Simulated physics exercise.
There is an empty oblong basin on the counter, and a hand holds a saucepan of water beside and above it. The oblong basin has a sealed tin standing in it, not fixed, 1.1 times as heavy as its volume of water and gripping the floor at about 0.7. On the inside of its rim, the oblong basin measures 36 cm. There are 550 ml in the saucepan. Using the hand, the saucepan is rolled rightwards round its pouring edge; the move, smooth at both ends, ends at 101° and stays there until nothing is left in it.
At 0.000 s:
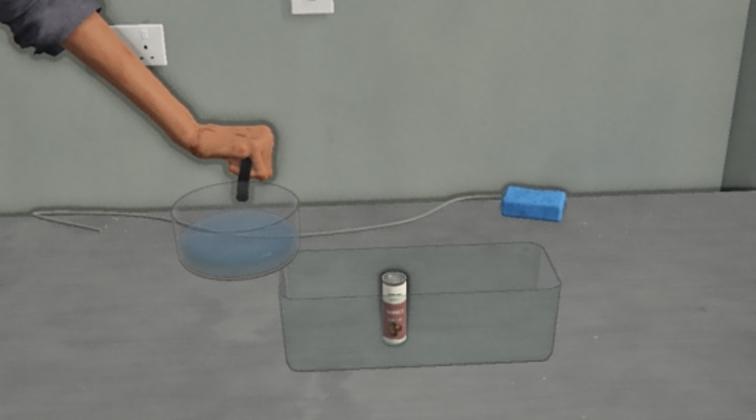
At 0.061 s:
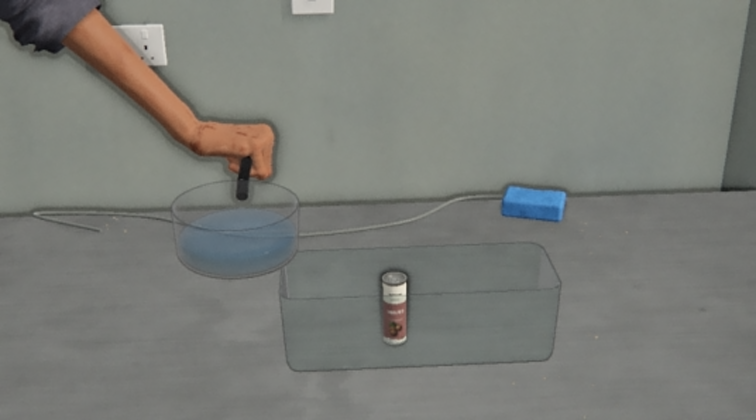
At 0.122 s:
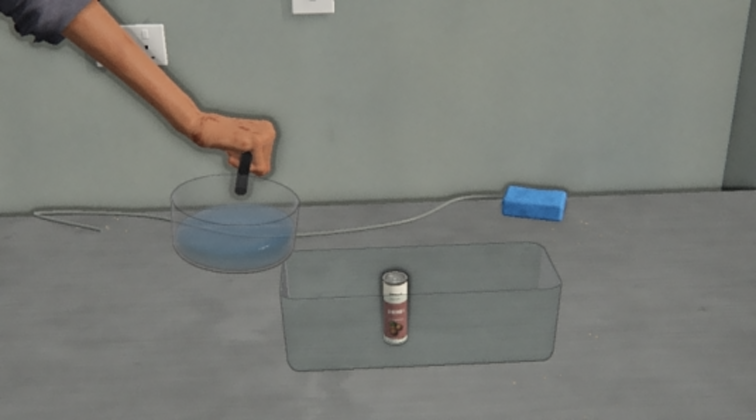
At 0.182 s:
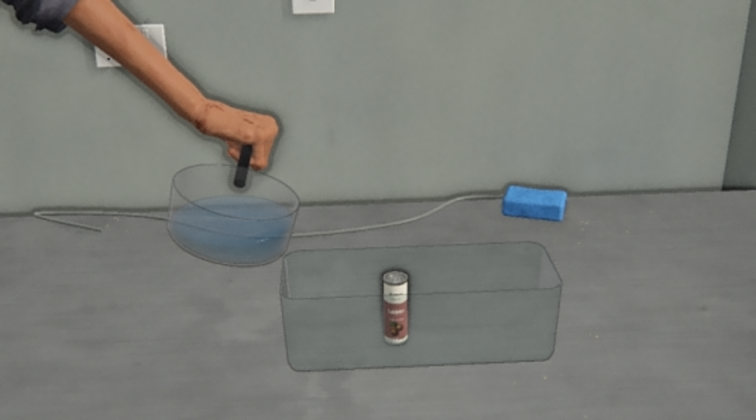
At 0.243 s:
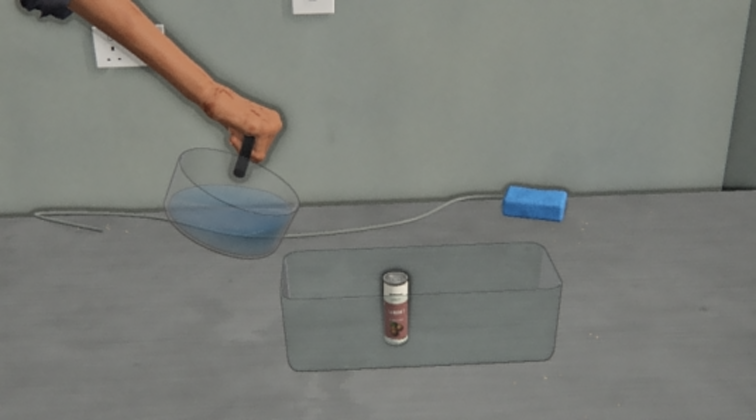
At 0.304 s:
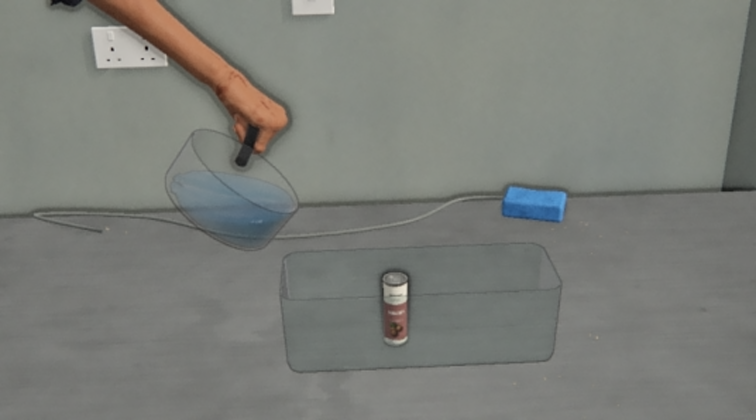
A hand reaching in from the upper left holds a clear, round pan of blue water by its black handle, and gradually tilts it rightwards, its left side rising while the right edge stays nearly in place. Beside and below it, an empty, clear oblong basin sits on a grey counter, with a red-and-white tin, a blue sponge-like block and a thin cable nearby. The view, from the front and slightly above against a grey-green wall with white sockets, stays still.
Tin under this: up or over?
Over.
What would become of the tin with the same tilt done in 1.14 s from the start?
In that case the tin stays vertical.
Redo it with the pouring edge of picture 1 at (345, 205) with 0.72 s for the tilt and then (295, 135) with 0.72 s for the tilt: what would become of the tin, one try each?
First it stays on its base; then it stays on its base.
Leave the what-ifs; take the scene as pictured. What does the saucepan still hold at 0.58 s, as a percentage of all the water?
Roughly 34 percent.
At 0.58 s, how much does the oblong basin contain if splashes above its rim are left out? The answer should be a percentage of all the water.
Near 10 in a hundred.
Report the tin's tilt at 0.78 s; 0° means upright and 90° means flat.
It tilts roughly 25° from upright.
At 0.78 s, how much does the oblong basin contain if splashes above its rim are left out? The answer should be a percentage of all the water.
Near 80 per cent of the total.
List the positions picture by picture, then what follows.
In the first picture, tilt 0°; pouring edge (298, 205); surface from (179, 233) to (297, 229); the oblong basin's rim runs from (281, 276) to (551, 266); the tin's top is at (394, 281).
In the second picture, tilt 2°; pouring edge (299, 205); surface from (178, 232) to (297, 227).
In the third picture, tilt 7°; pouring edge (299, 205); surface from (175, 226) to (295, 222).
In the fourth picture, tilt 15°; pouring edge (299, 205); surface from (171, 215) to (293, 216).
In the fifth picture, tilt 26°; pouring edge (298, 206); surface from (168, 199) to (293, 208).
In the sixth picture, tilt 38°; pouring edge (297, 206); surface from (173, 179) to (294, 200).
Then, 0.58 s in, the tilt is 92° and 33 per cent is still to pour; the tin stands where it began.
Then, 0.78 s in, the tilt is 101° and 7 per cent is still to pour; the tin leans 26°.
Then, 0.99 s in, the tilt is 101° and 1 per cent is still to pour; the tin lies on its side.
Then, 1.22 s in, the tilt is 101° and 0 per cent is still to pour; the tin lies on its side.
Finally, the tin lies on its side.
